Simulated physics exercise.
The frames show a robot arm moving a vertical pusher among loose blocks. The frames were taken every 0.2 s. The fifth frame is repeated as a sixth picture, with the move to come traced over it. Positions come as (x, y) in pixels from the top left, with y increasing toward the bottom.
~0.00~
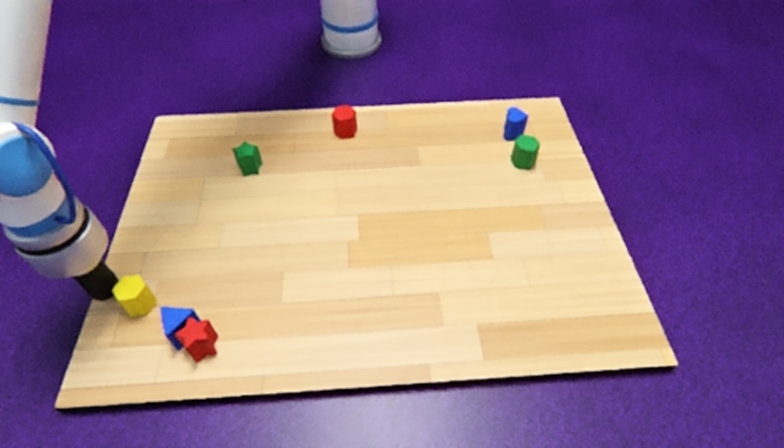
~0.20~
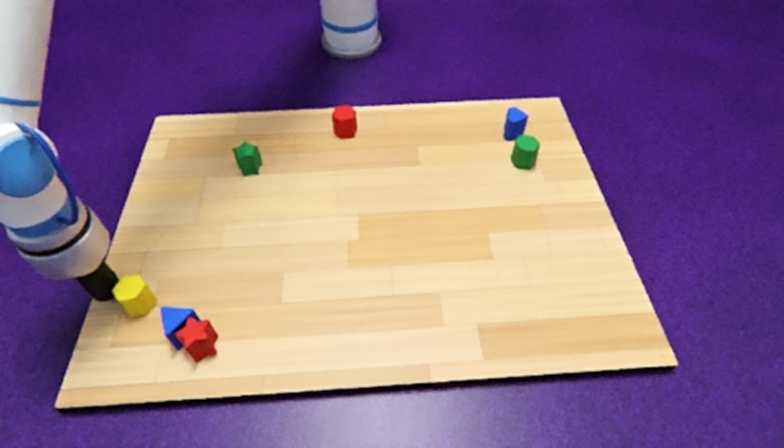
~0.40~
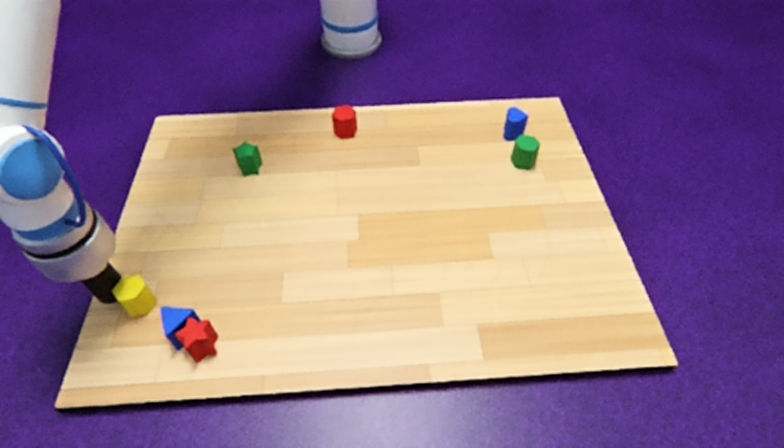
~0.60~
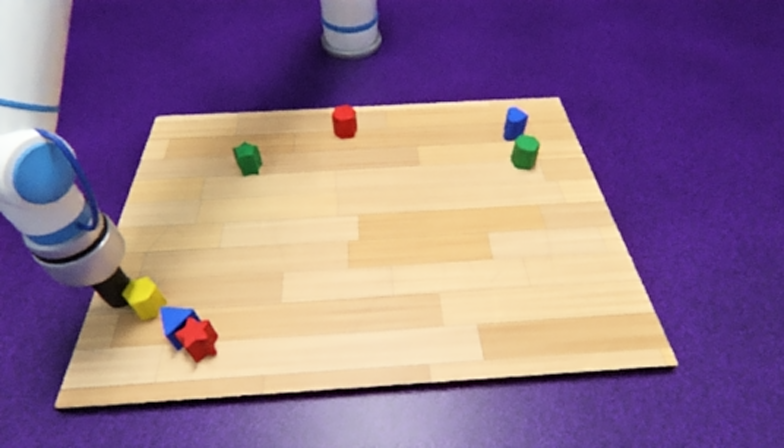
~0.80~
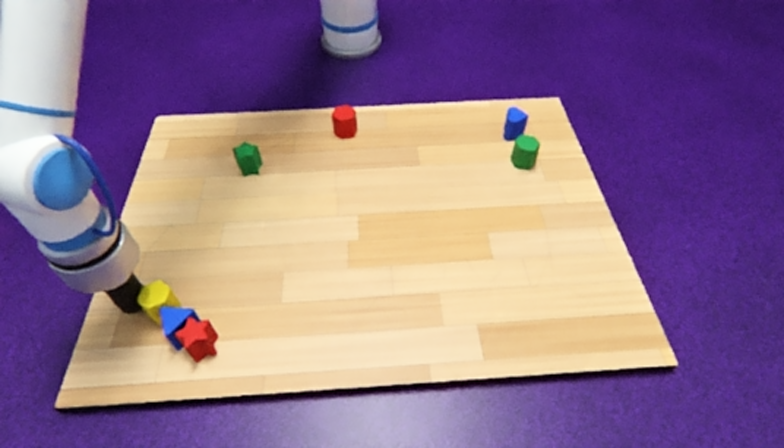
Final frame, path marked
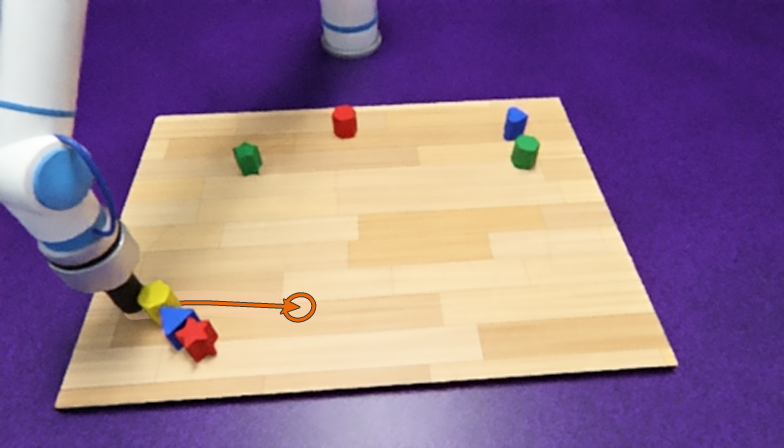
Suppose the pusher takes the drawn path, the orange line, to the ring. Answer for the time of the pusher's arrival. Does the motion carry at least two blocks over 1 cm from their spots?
Short answer: No.
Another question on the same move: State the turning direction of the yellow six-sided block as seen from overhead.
Viewed from above: Clockwise.
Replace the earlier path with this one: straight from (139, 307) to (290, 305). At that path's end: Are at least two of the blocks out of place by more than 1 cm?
No.
The drawn path runs from (139, 307) through (220, 303) to (299, 307).
On the path given first. One third of the way, pusher (190, 298); yellow six-sided block (207, 297), turned 35° clockwise; blue triangular piece (174, 319).
Two thirds of the way, pusher (244, 300); yellow six-sided block (250, 311), turned 95° clockwise; blue triangular piece (174, 319).
At the end, pusher (298, 302); yellow six-sided block (259, 316), turned 145° clockwise; blue triangular piece (174, 319); red star not moved.
